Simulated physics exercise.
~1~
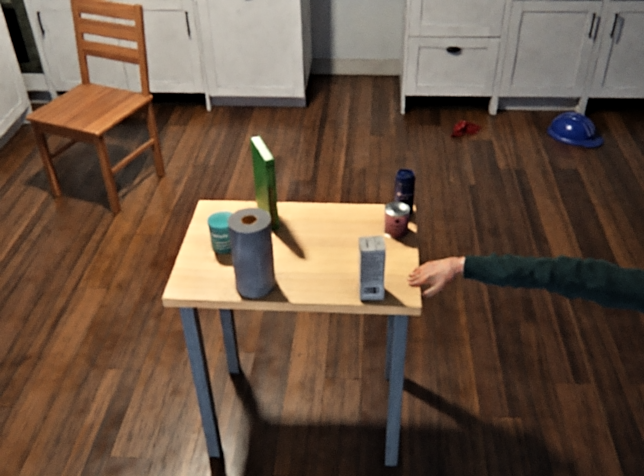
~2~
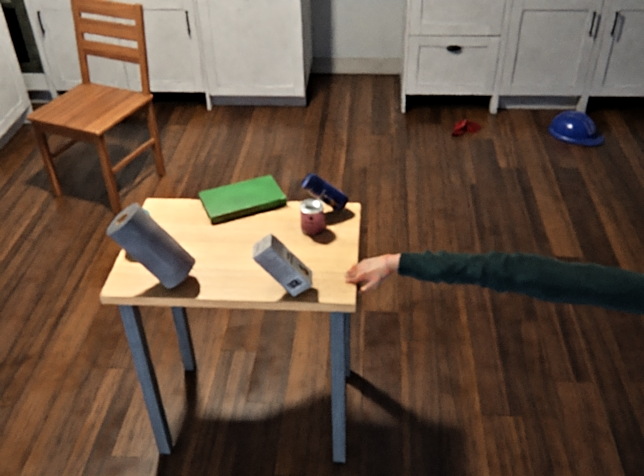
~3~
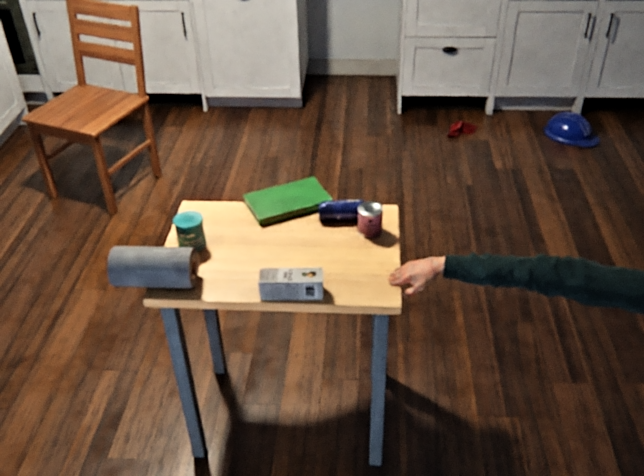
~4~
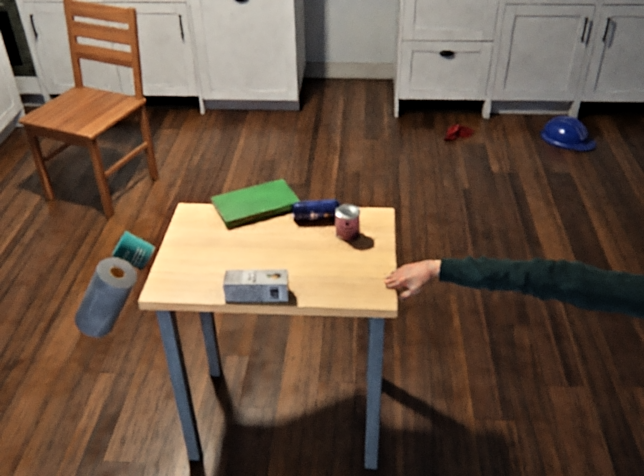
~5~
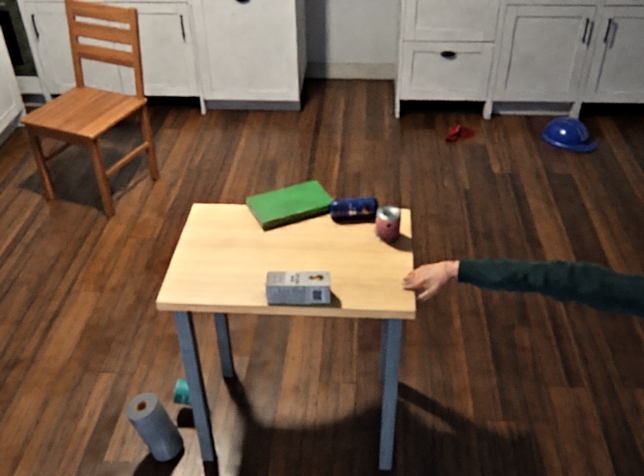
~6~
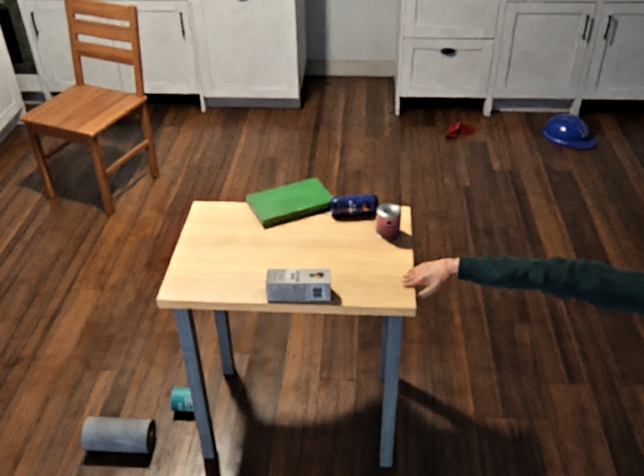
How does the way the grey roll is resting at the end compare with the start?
At the start the grey roll stands upright on the table, and at the end it lies on its side on the floor to the left.
